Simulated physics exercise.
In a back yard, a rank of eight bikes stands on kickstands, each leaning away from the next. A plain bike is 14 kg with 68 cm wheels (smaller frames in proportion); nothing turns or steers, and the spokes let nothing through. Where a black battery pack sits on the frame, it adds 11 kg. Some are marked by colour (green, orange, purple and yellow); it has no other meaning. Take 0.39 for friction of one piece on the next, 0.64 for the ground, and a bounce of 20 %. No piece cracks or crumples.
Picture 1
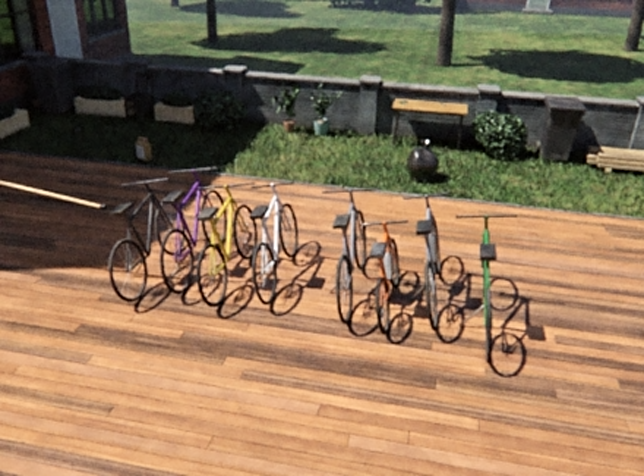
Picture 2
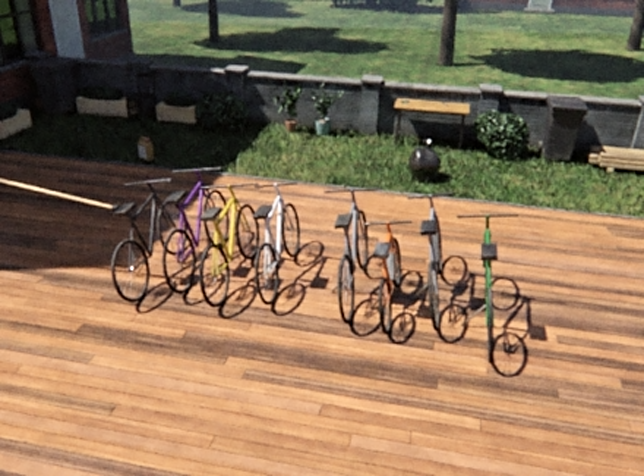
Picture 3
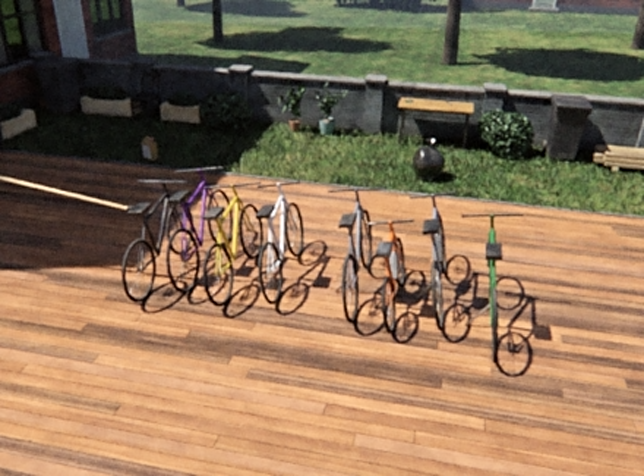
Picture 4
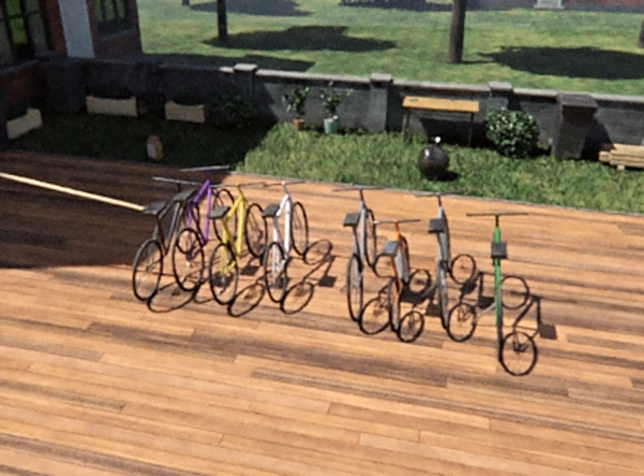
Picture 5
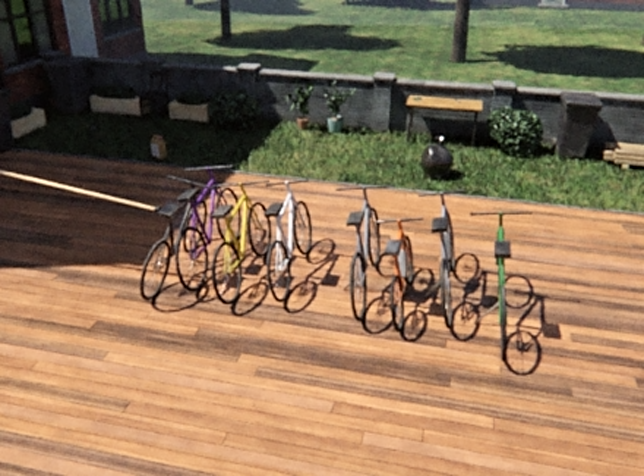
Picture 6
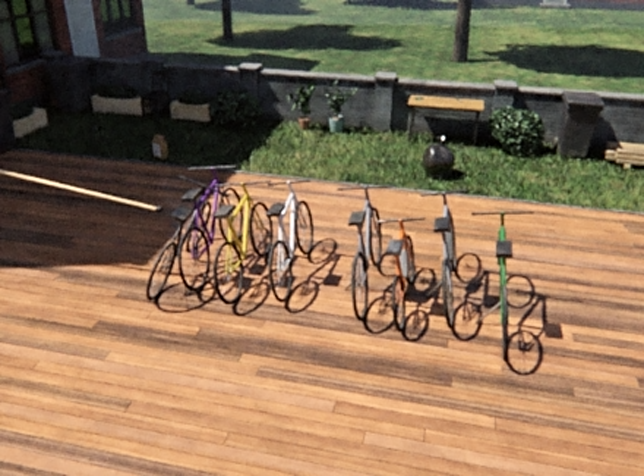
A long pale pole slid in from the left across a wooden deck and pushed the nearest dark bike, which leaned over against the purple one while the rest of the row stayed standing.
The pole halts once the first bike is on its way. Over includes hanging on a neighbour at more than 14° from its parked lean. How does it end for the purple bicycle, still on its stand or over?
The purple bicycle topples.
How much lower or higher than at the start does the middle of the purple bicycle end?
It ends some 0 cm lower.
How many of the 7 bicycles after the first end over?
1 of them.
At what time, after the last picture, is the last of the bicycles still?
At about 0.5 s.
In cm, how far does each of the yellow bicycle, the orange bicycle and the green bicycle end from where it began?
Yellow 0, orange 0, green 0.
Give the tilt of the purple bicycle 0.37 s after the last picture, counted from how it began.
Some 15°.
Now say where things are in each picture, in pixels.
In the first picture (each place is the centre of the face we see best; the camera pans a little), pole end (101, 208) 15 cm from the first bicycle; purple bicycle (159, 259); orange bicycle (377, 305); yellow bicycle (255, 235); the others all in place.
The second picture shows pole end (113, 209) 22 mm from the first bicycle; purple bicycle (162, 259).
The third picture shows pole end (128, 210) pushing; purple bicycle (165, 258); the others all in place.
The fourth picture shows pole end pushing; purple bicycle (171, 257); the others all in place.
The fifth picture shows pole end (156, 211) stopped; purple bicycle (175, 257); the others all in place.
The sixth picture shows pole end (157, 211) stopped; purple bicycle (177, 256); yellow bicycle (271, 233); orange bicycle (393, 303); the others all in place.
Then, 0.37 s later than the last frame, 1 of the 7 other bicycles over; purple bicycle tilted 16°.
Then, 0.51 s later than the last frame, 1 of the 7 other bicycles over; purple bicycle tilted 22°.
When it is over, 1 of the 7 other bicycles over; purple bicycle tilted 24°; yellow bicycle tilted 4°; orange bicycle unmoved. Six left standing. In pixels of the last frame, middles, purple bicycle near (228, 222), yellow bicycle near (245, 234).
